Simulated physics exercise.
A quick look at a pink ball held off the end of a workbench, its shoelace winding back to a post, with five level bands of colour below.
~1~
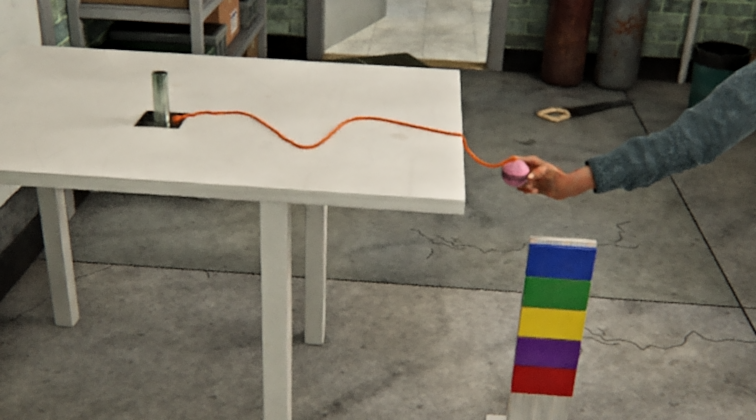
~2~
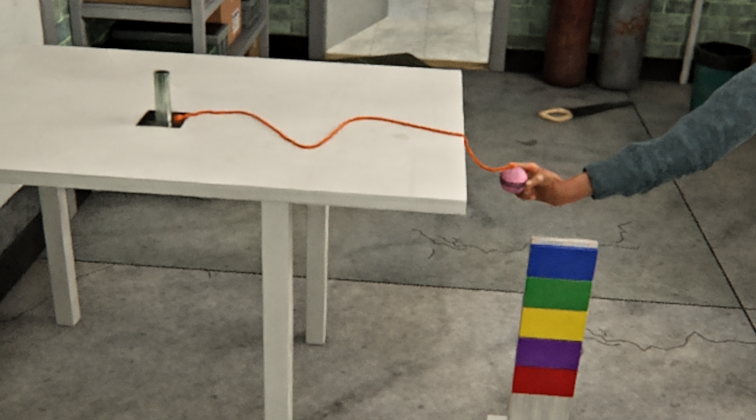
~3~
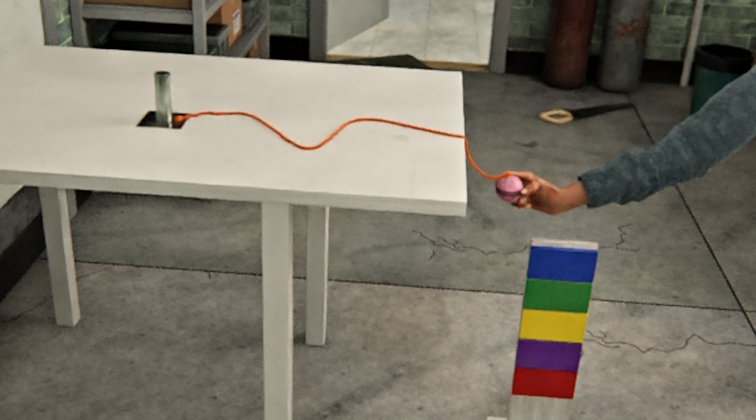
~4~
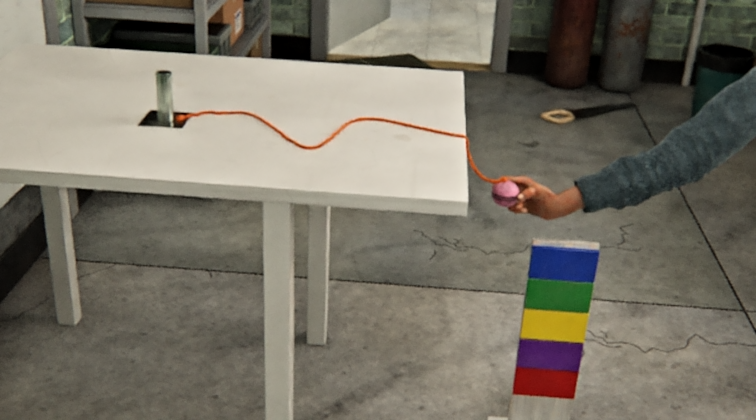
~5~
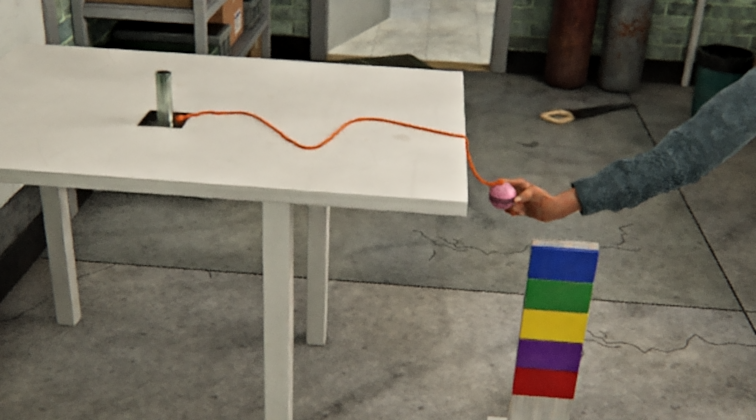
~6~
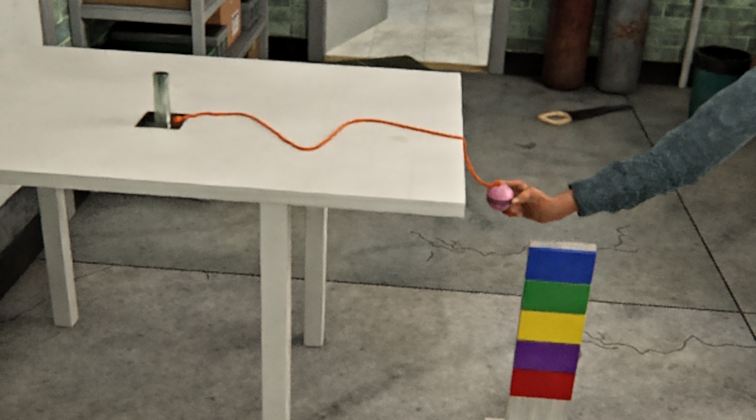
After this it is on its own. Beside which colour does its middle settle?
The yellow one.
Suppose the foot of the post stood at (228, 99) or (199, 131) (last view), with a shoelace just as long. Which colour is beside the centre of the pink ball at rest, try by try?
One after the other, purple; purple.
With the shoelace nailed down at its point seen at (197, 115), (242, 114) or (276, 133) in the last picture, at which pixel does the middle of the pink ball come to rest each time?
Try by try, around (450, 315), (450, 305) and (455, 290).
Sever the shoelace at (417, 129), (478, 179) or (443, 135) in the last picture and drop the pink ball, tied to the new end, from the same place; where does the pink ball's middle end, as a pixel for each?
Try by try, around (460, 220), (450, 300) and (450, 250).
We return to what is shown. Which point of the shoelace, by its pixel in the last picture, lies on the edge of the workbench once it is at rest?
That spot is around (356, 121).
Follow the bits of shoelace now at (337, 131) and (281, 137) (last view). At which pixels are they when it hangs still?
Near (426, 142) and (326, 133).
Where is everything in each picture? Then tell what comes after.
Pink ball (515, 173); blue (561, 264); green (557, 294); yellow (552, 325); purple (548, 354); red (544, 382), in the first picture.
Pink ball (514, 180); shoelace through (210, 112) (272, 127) (323, 142) (363, 118) (442, 132), in the second picture.
Pink ball (509, 188), in the third picture.
Pink ball (506, 194); shoelace through (212, 112) (274, 128) (325, 143) (365, 119) (444, 133), in the fourth picture.
Pink ball (502, 196), in the fifth picture.
Pink ball (500, 197); shoelace through (209, 113) (271, 129) (322, 144) (362, 120) (441, 134), in the sixth picture.
Early on, ball near (482, 299); level with green.
Midway, ball near (426, 320); level with yellow.
Near the end, ball near (459, 322); level with yellow.
Finally, ball near (448, 323); level with yellow. The shoelace holds its middle at yellow.
